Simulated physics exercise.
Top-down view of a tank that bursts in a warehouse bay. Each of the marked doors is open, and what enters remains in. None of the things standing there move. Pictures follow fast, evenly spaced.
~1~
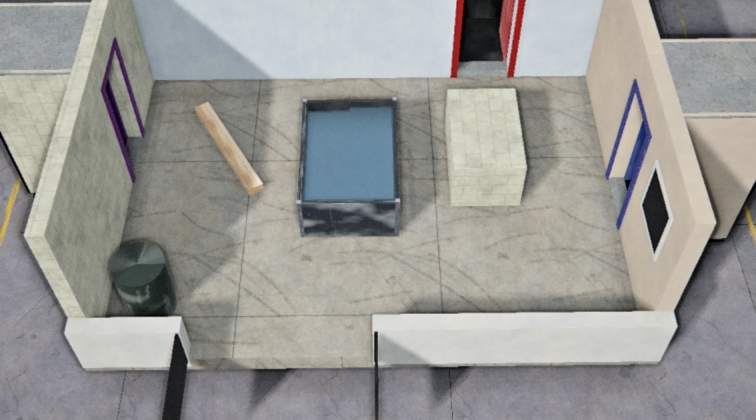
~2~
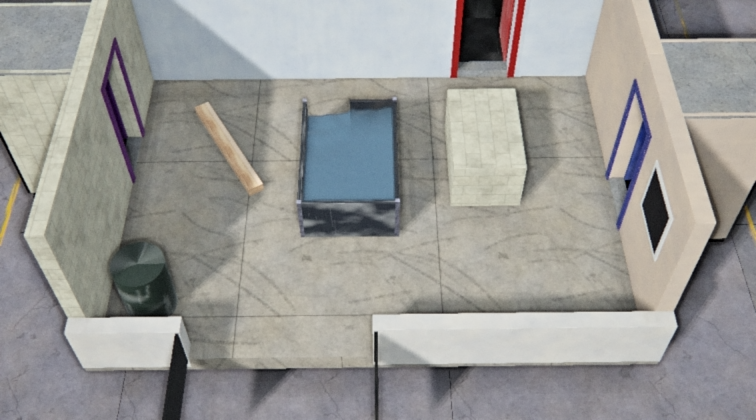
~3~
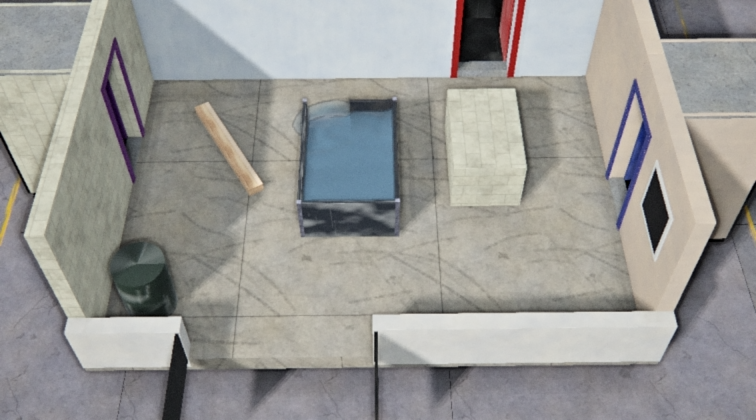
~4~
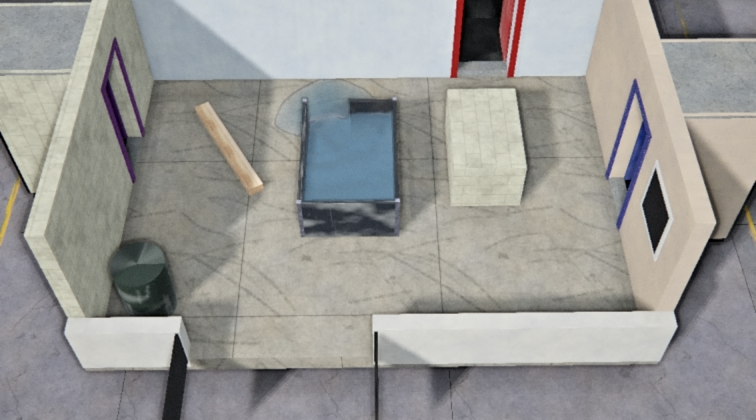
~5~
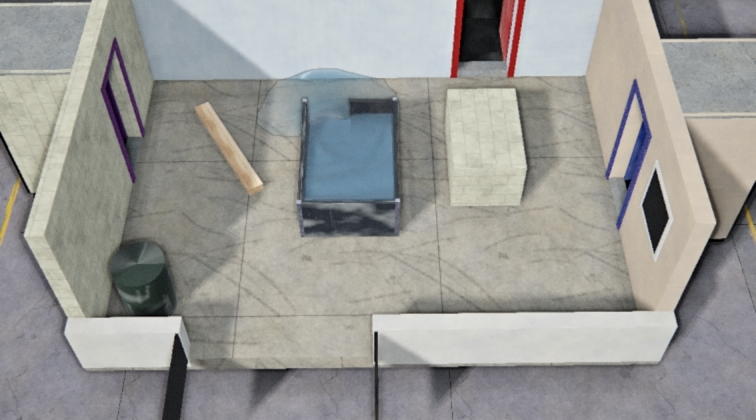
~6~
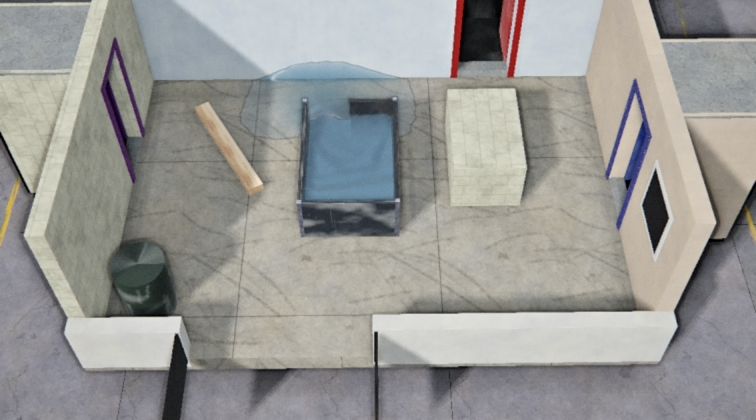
At the start, an open tank of blue water stands whole and still on the bay floor between a wooden plank and a pale block. A gap opens on its far side, and water pours out, spreading across the floor behind the tank in a widening, rounded sheet.
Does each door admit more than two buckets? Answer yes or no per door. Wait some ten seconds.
Answers: The red door: No; the purple door: Yes; the blue door: No.
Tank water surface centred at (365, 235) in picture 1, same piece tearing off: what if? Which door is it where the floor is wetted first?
I'd pick the red one.
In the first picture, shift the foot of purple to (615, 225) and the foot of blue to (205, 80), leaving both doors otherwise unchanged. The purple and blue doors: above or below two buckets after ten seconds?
Purple door: Comes in low; blue door: Comes in high.
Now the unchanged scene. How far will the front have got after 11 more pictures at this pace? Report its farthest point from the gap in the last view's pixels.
I'd put it around (577, 82).
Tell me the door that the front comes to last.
It's the blue door.
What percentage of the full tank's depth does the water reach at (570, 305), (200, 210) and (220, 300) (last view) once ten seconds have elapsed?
In order: About 8, 4 and 6 in a hundred.
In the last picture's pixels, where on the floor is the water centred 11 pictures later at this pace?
Near (333, 149).
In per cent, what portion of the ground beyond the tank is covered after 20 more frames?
Roughly 45 percent, I reckon.
A moment on, water covers 10 % of the floor; the red door wet at the sill, nothing in, the purple door not reached, the blue door not reached.
Next, water covers 25 % of the floor; the red door wet at the sill, nothing in, the purple door wet at the sill, nothing in, the blue door not reached.
Then, water covers 45 % of the floor; the red door wet at the sill, nothing in, the purple door under two buckets in, the blue door wet at the sill, nothing in.
Later, water covers 80 % of the floor; the red door wet at the sill, nothing in, the purple door over two buckets in, the blue door wet at the sill, nothing in.
In the end, water covers 95 % of the floor; the red door wet at the sill, nothing in, the purple door over two buckets in, the blue door wet at the sill, nothing in.
